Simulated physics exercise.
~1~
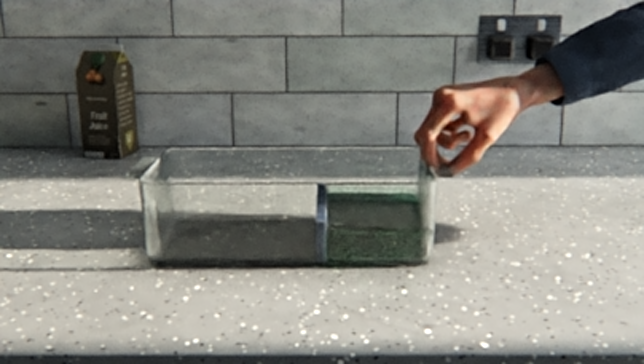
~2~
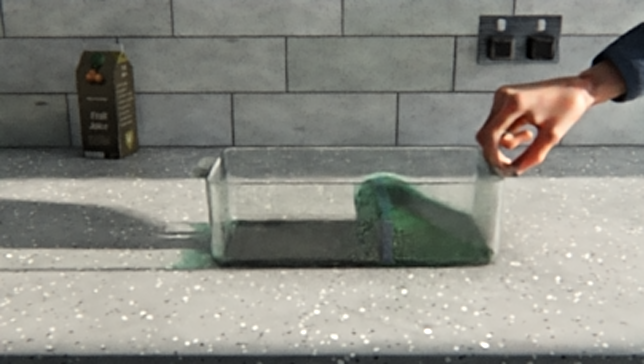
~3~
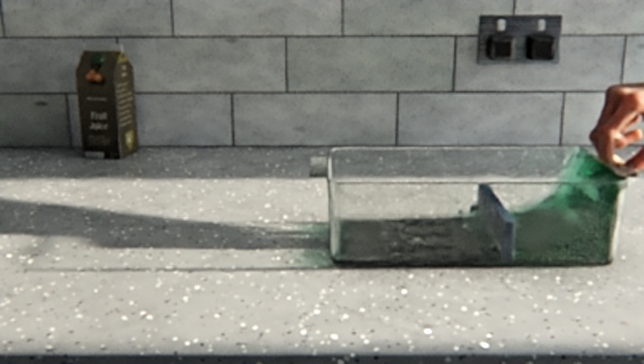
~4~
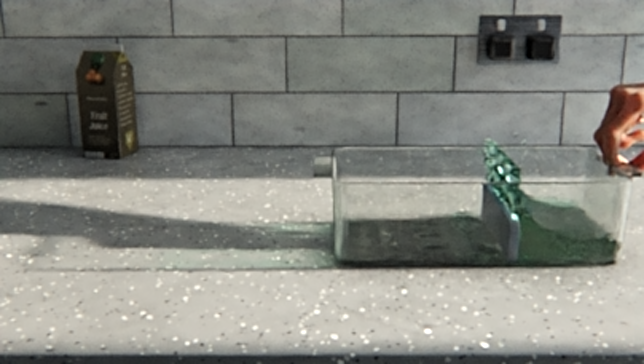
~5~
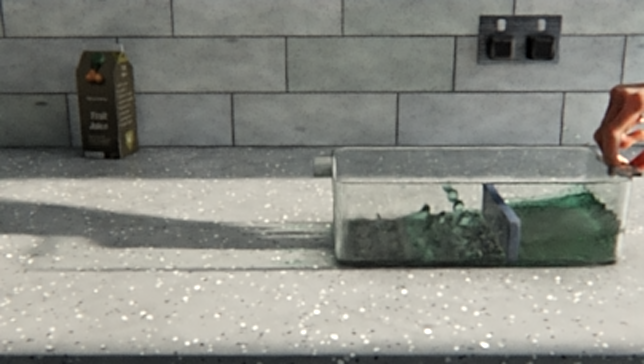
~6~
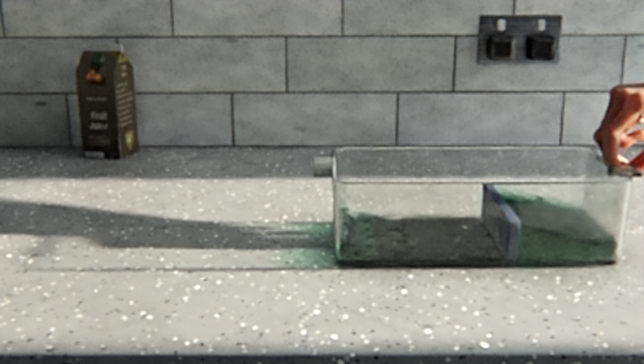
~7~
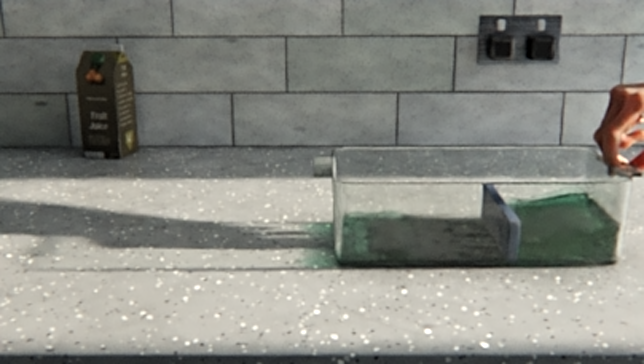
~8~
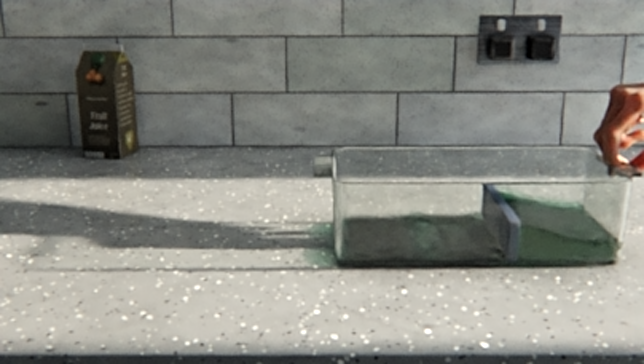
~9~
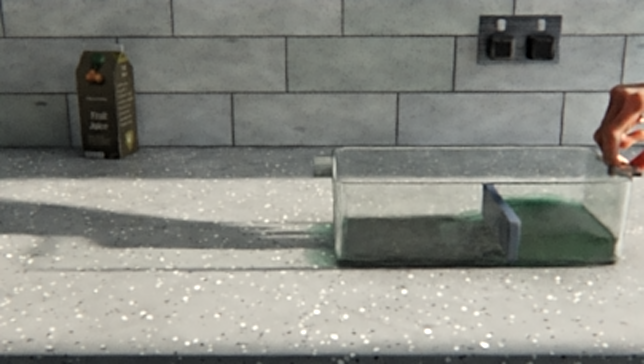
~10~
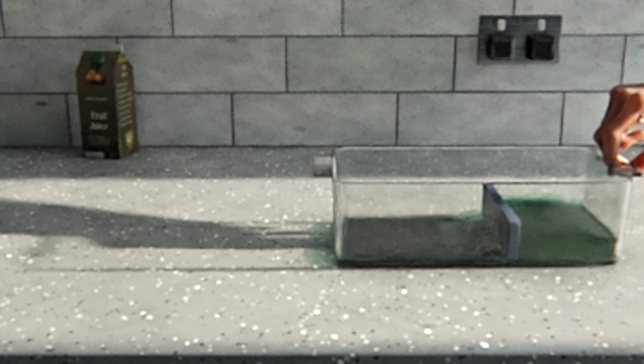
A hand pulls a divided clear box right, and green water sloshes over into the left part.
